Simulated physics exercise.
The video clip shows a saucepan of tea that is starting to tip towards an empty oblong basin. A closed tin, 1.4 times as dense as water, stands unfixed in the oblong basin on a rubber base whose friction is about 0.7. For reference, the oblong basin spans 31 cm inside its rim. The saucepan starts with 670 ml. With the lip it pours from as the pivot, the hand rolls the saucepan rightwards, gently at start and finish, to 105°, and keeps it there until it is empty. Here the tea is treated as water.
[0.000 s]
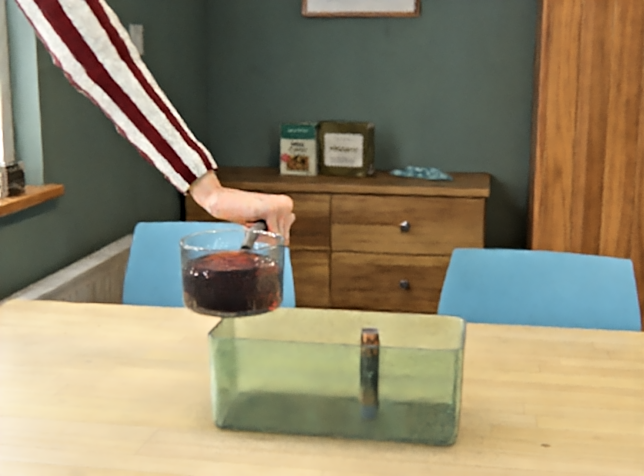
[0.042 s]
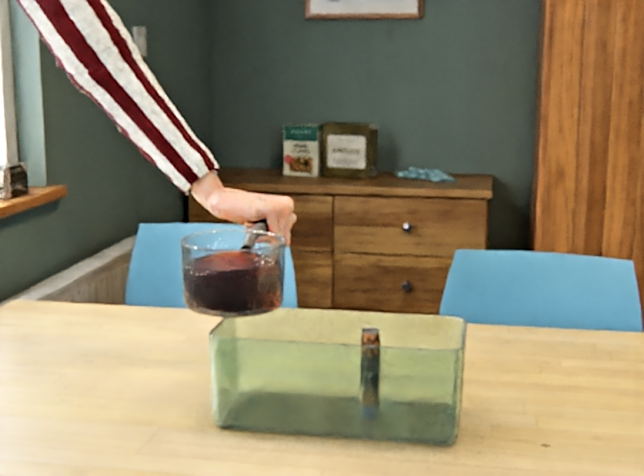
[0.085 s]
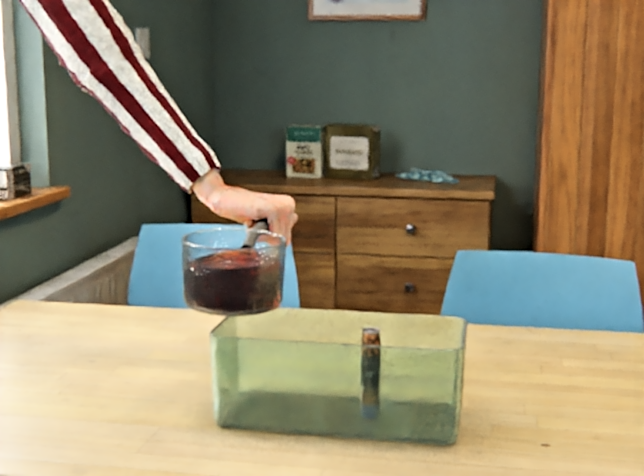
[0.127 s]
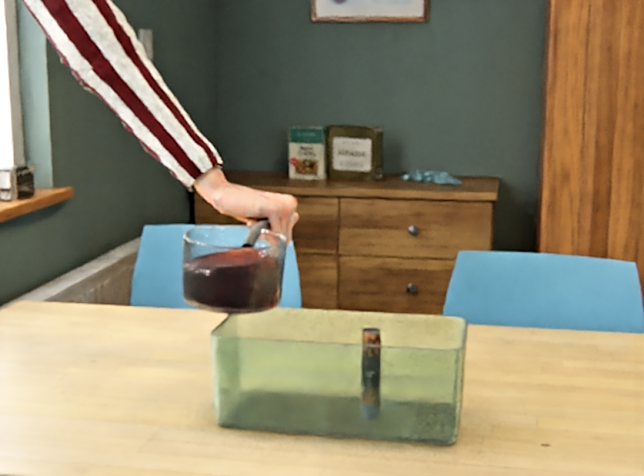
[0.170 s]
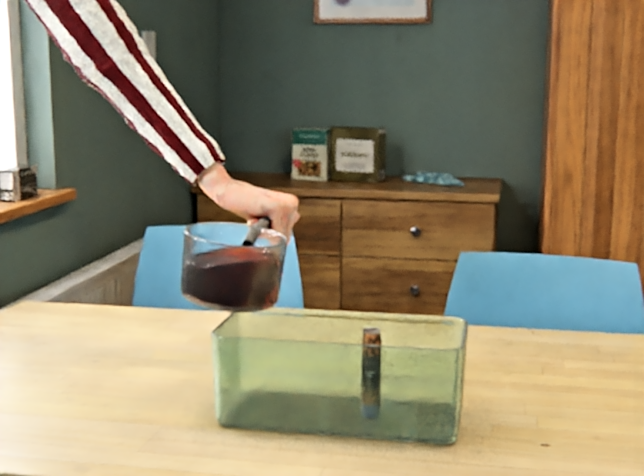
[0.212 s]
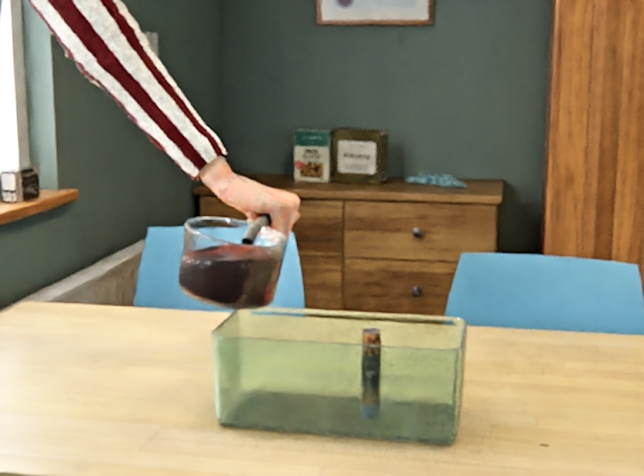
A hand in a striped sleeve holding a glass saucepan of dark tea above a green oblong basin, slowly tilting it rightwards.
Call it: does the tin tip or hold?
It tips.
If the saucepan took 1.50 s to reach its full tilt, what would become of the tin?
In that case the tin overturns.
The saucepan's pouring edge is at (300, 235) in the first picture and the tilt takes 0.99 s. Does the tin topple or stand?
Result: Tin upright.
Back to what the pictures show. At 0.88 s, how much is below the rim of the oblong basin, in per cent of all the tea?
The share is close to 56 percent.
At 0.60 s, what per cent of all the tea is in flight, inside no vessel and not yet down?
Roughly 20 %.
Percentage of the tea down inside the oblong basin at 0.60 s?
Around 1 percent.
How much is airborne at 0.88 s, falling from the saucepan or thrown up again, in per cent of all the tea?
Around 26 per cent of the liquid is in flight.
After 0.60 s the tilt is 68° and 80 per cent is still to pour; the tin stands where it began.
After 0.88 s the tilt is 101° and 18 per cent is still to pour; the tin leans 10°.
After 1.18 s the tilt is 105° and 1 per cent is still to pour; the tin lies on its side.
After 1.50 s the tilt is 105° and 0 per cent is still to pour; the tin lies on its side.
In the end the tin lies on its side.
